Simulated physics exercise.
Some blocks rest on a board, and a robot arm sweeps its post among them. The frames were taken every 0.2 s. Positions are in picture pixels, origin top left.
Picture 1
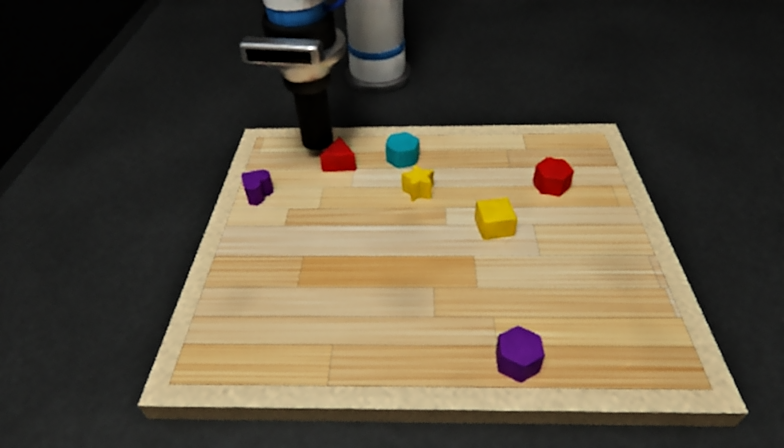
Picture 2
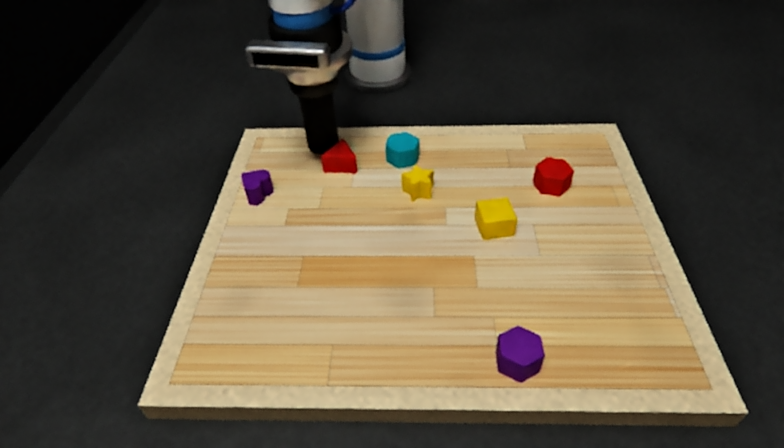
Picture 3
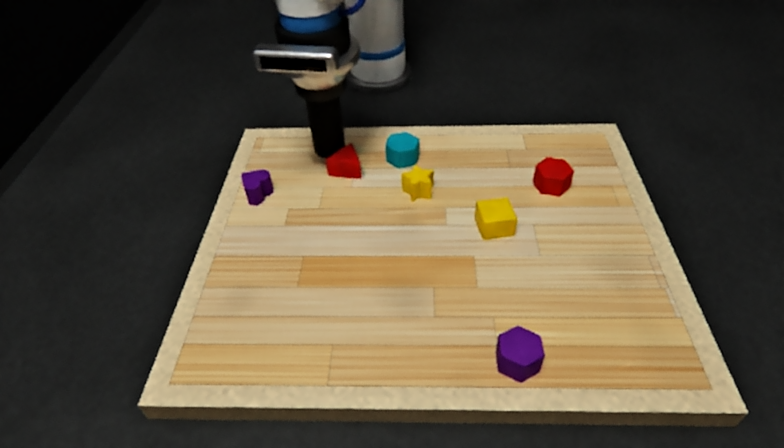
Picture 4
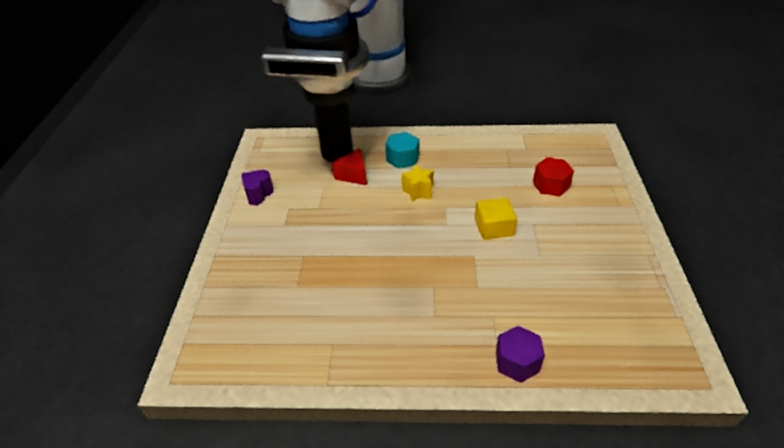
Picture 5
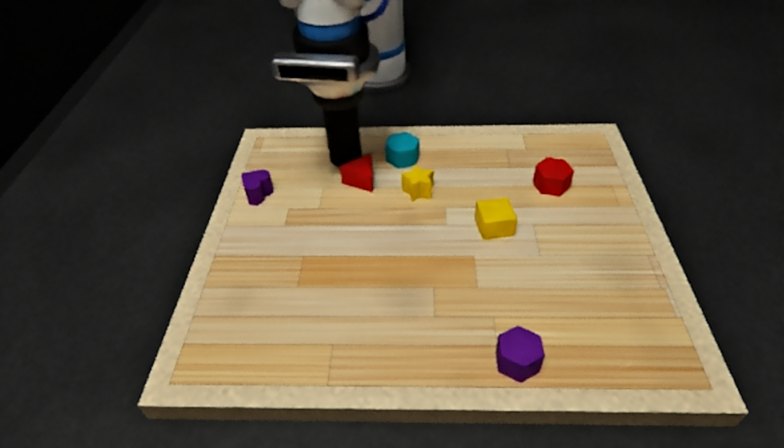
A robot arm's black post pushes the red triangular block slightly right and down the board.
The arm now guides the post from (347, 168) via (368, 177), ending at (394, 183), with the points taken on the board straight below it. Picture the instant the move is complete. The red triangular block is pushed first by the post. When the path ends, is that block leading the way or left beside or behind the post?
Lost on the way.
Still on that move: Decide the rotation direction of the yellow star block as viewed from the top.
It turns round anticlockwise.
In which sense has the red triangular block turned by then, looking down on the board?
From overhead, clockwise.
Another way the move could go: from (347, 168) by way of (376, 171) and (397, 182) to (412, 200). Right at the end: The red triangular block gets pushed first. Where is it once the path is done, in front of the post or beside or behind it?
It comes off the post's front.
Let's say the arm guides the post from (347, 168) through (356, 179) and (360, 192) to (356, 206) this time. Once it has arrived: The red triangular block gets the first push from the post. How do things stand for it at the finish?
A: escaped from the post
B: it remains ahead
I choose A.
On the path given first. Halfway along, post (368, 167); red triangular block (381, 176), turned 20° clockwise.
At the end, post (394, 172); red triangular block (391, 184), turned 25° clockwise; turquoise hexagon still; yellow star block (424, 176), turned 20° anticlockwise.
